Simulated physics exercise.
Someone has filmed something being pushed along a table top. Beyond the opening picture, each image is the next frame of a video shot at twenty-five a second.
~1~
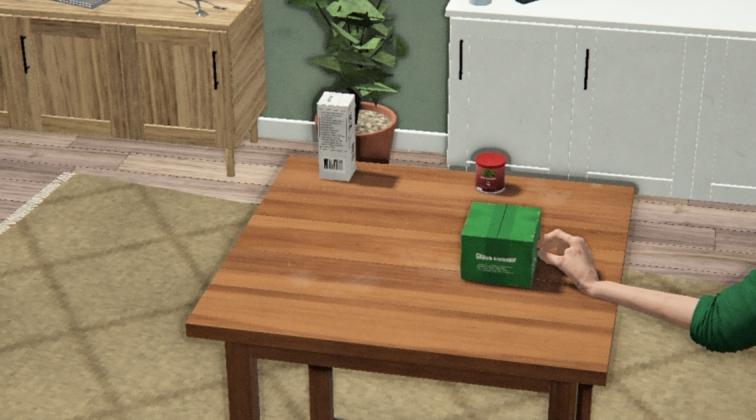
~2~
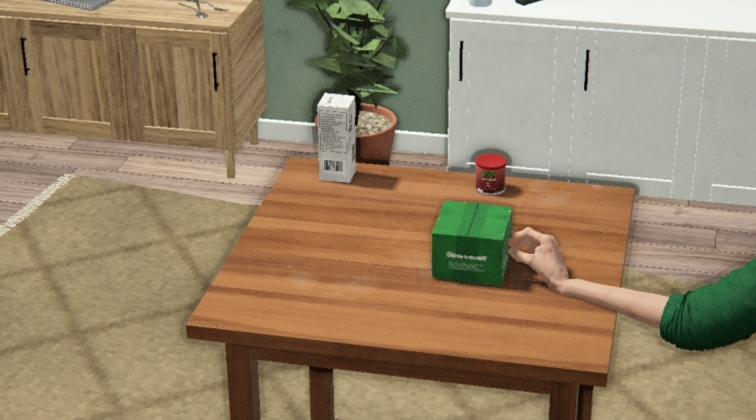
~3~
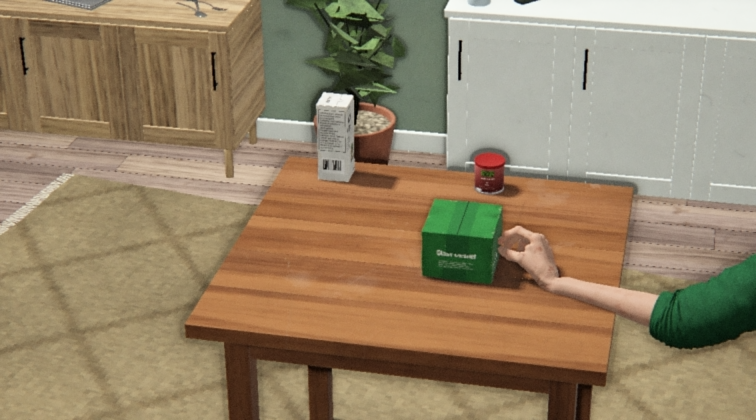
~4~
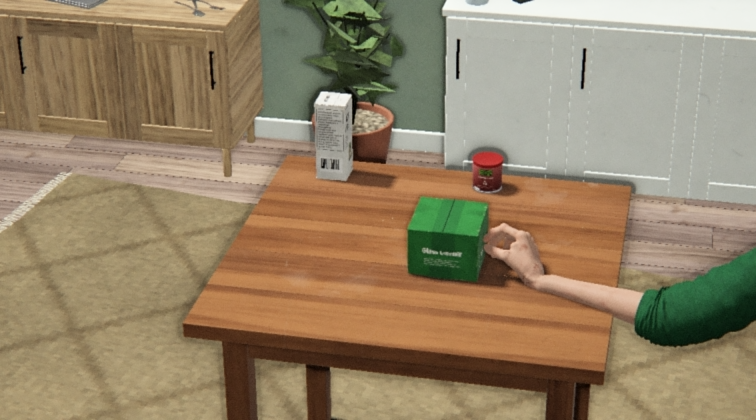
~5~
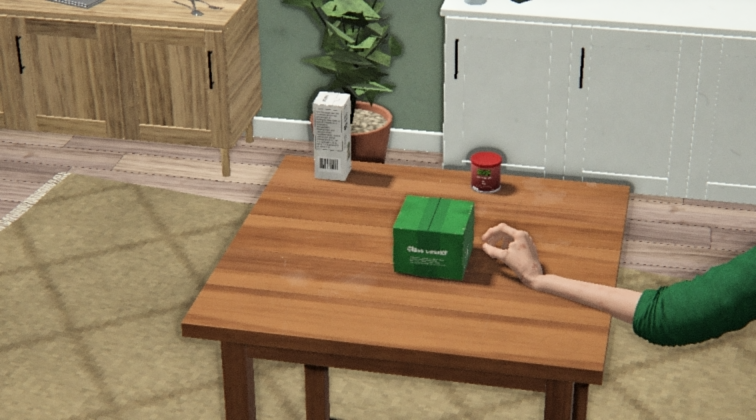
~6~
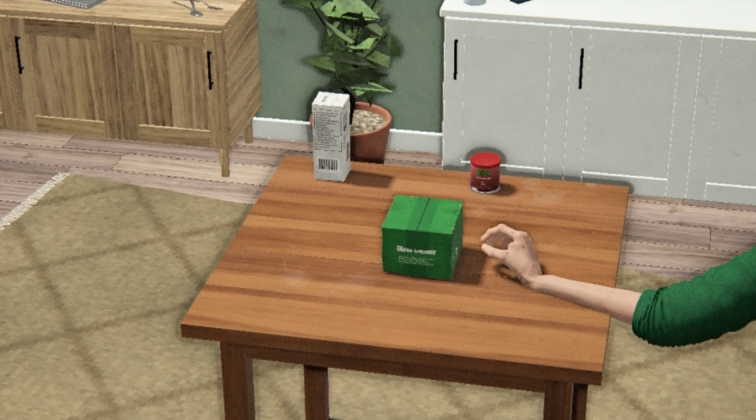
A green box slides left across a wooden table, pushed by a hand that then halts.
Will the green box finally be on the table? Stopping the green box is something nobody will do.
It is going to finish on the table.
Then, 0.10 s on from there, green box shifted a little near (408, 235).
Then, 0.40 s on from there, green box shifted a little near (406, 235).
In the end, moved from the start, green box. At the end, from the last picture's camera, green box near (406, 235).
